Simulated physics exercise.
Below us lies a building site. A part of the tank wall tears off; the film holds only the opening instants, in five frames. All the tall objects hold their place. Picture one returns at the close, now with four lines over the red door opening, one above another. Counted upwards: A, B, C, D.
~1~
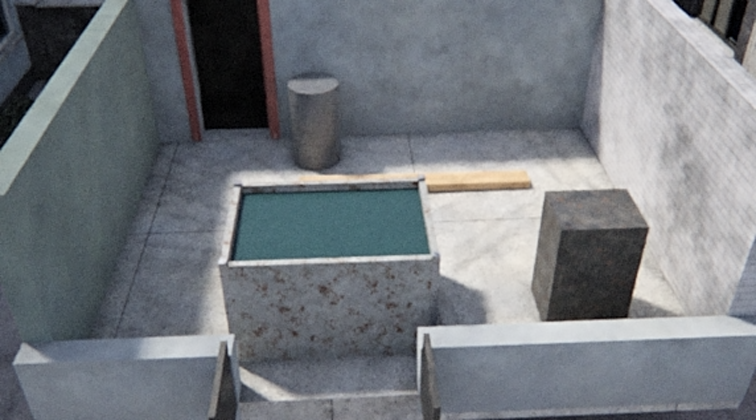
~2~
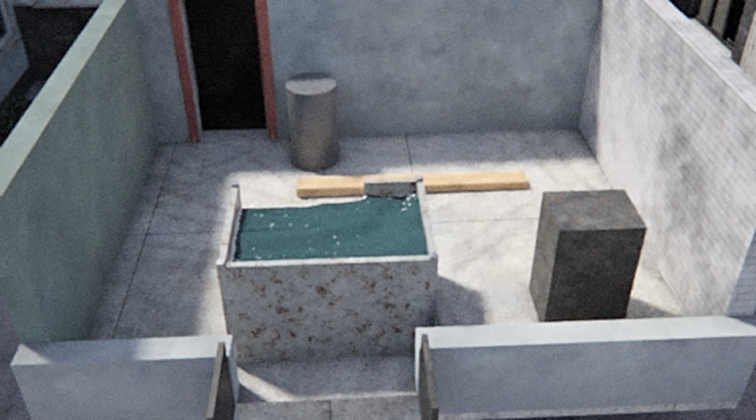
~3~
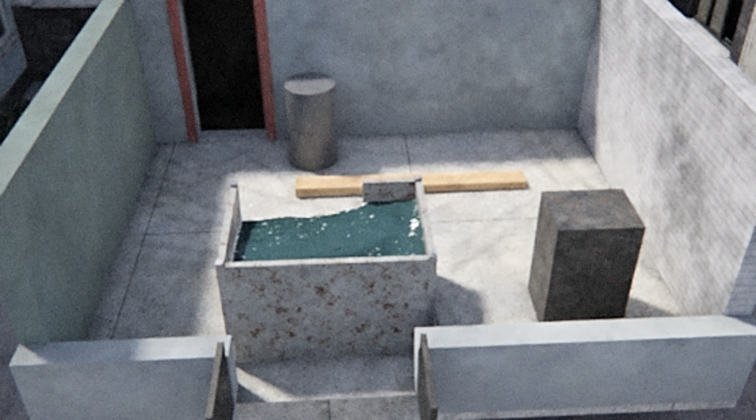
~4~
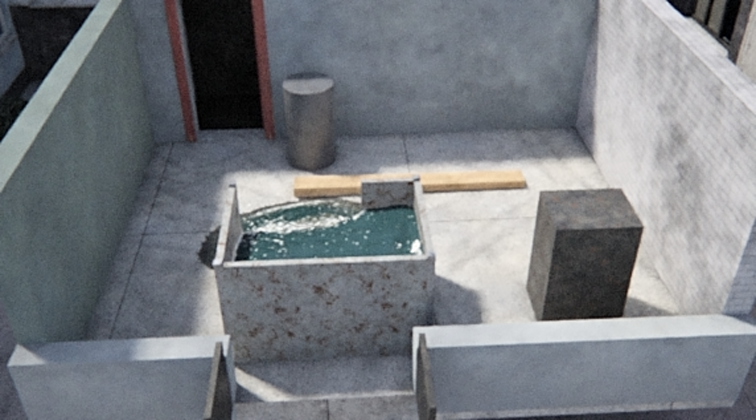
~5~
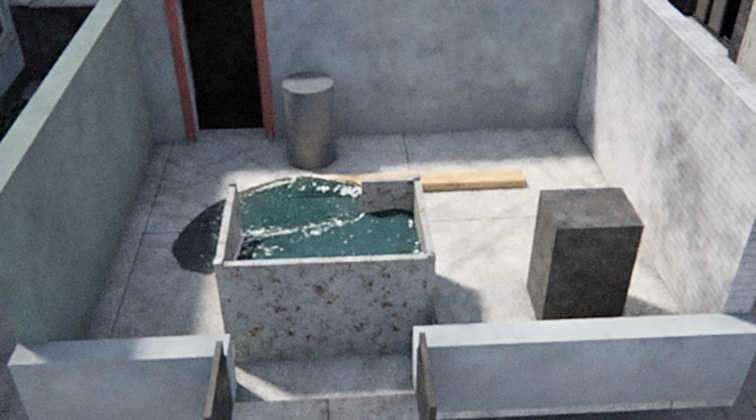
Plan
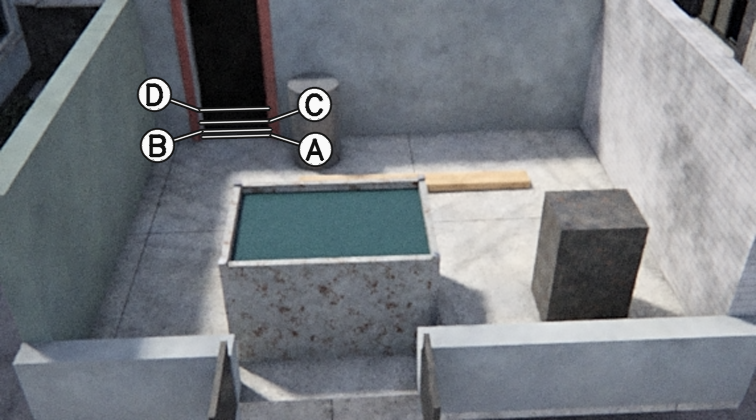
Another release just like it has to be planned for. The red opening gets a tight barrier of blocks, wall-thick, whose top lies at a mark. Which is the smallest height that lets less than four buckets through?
The answer is line D.
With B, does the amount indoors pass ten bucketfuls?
Yes, it does.
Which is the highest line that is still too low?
Here it is line C.
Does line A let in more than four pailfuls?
Yes, it does.
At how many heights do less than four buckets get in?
One of them.
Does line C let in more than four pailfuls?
Yes.
On the marked copy, A at (236, 136); B at (236, 130); C at (235, 121); D at (233, 109); from the bottom up A, B, C, D.
For line A, dozens of bucketfuls pour in.
For line B, dozens of bucketfuls pour in.
For line C, about 12 bucketfuls get in.
For line D, a bucket or two gets in.
